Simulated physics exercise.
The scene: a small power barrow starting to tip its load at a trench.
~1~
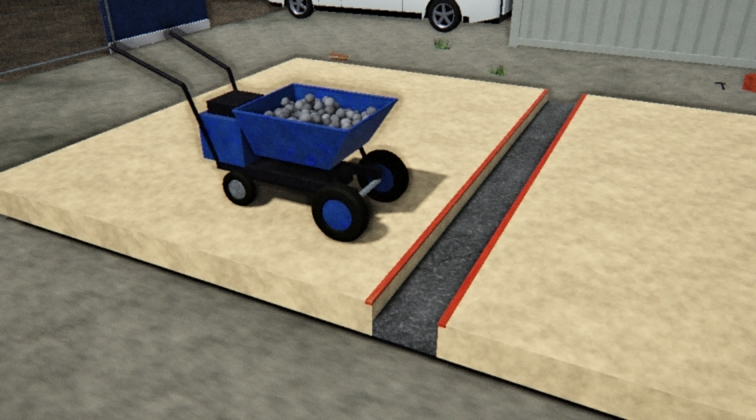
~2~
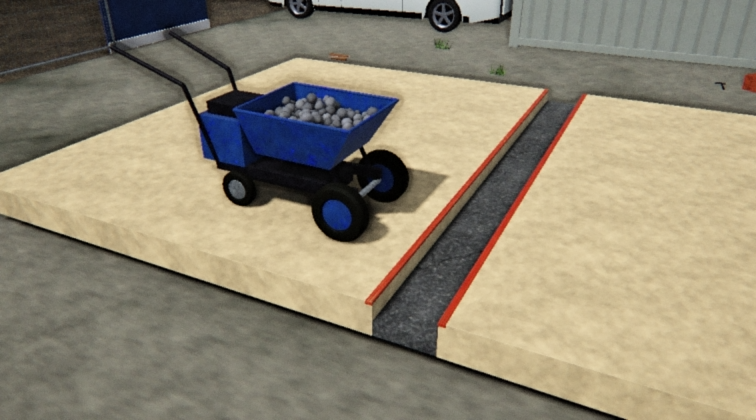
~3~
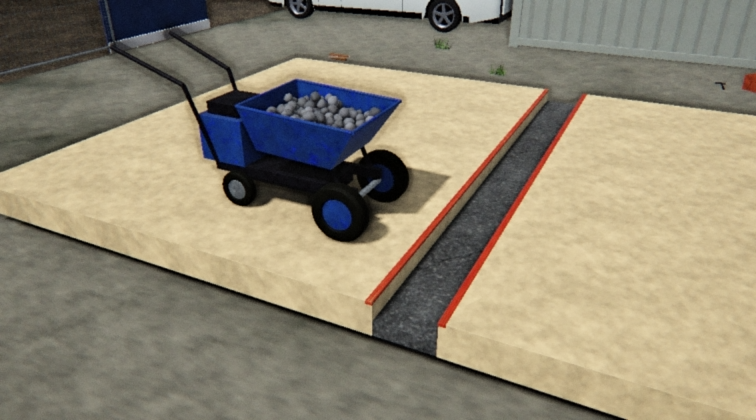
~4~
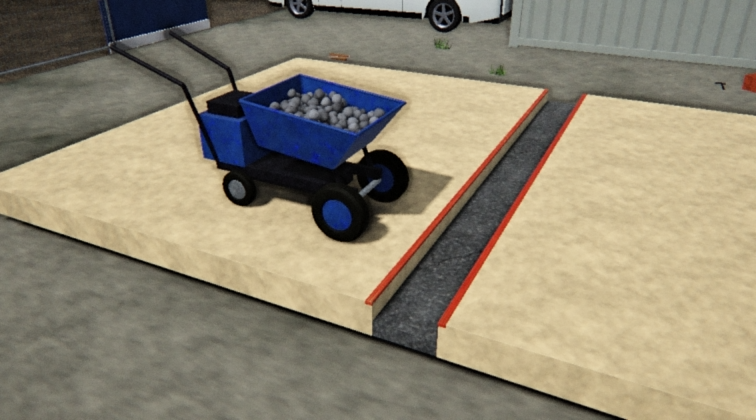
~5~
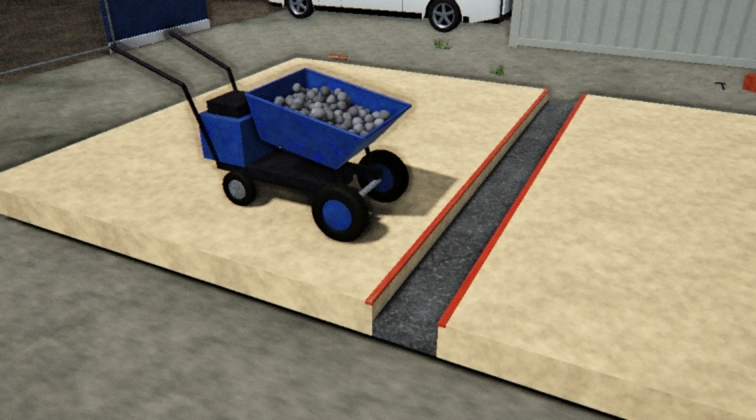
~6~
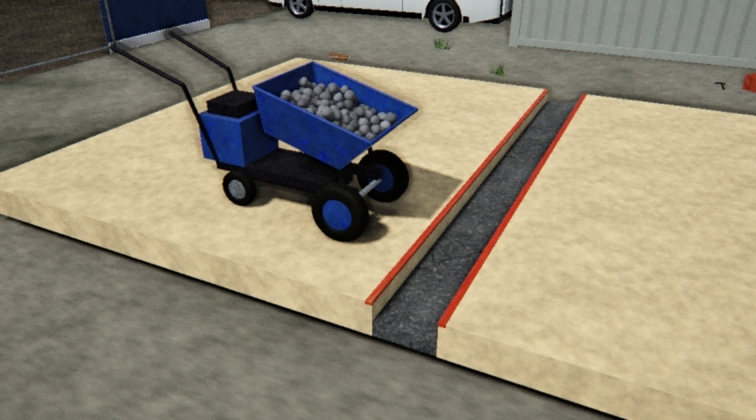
At first a small blue barrow heaped with round grey cobbles stands on a pale slab, its skip level, left of a shallow, red-edged trench. Then the skip slowly tilts toward the trench, its back rising and the cobbles shifting slightly, until it is clearly tipped while the wheels stay put.
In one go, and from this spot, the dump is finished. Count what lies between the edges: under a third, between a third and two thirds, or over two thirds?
Alright, so the trench is left with a share exceeding two thirds.
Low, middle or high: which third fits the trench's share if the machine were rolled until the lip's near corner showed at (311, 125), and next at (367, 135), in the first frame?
Above two thirds; in the middle band.
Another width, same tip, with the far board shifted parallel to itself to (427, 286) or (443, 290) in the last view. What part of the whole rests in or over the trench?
Respectively, 30 % and 60 %.
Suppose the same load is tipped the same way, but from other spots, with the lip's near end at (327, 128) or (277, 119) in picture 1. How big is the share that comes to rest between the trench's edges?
The first stop gives 90 per cent; the second gives 40 per cent.
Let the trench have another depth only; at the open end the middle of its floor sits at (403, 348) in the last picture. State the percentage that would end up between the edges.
Roughly 90 in a hundred.
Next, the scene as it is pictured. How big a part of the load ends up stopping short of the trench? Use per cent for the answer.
Roughly 0 percent.
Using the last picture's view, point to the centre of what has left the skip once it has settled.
I'd put the middle somewhere around (464, 250).
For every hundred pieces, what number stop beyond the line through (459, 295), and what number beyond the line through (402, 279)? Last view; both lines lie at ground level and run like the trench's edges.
About 20 % and 90 %.
Shortly afterwards, skip tipped steeply; the whole lot in the skip.
Next, skip tipped right over; the bulk in the skip; a little in or heaped over the trench; only a few beyond it; a little falling.
Some moments later, skip tipped right over; a little in the skip; near two thirds in or heaped over the trench; a little beyond it; only a few falling.
In the end, skip tipped right over; the bulk in or heaped over the trench; near a quarter beyond it.
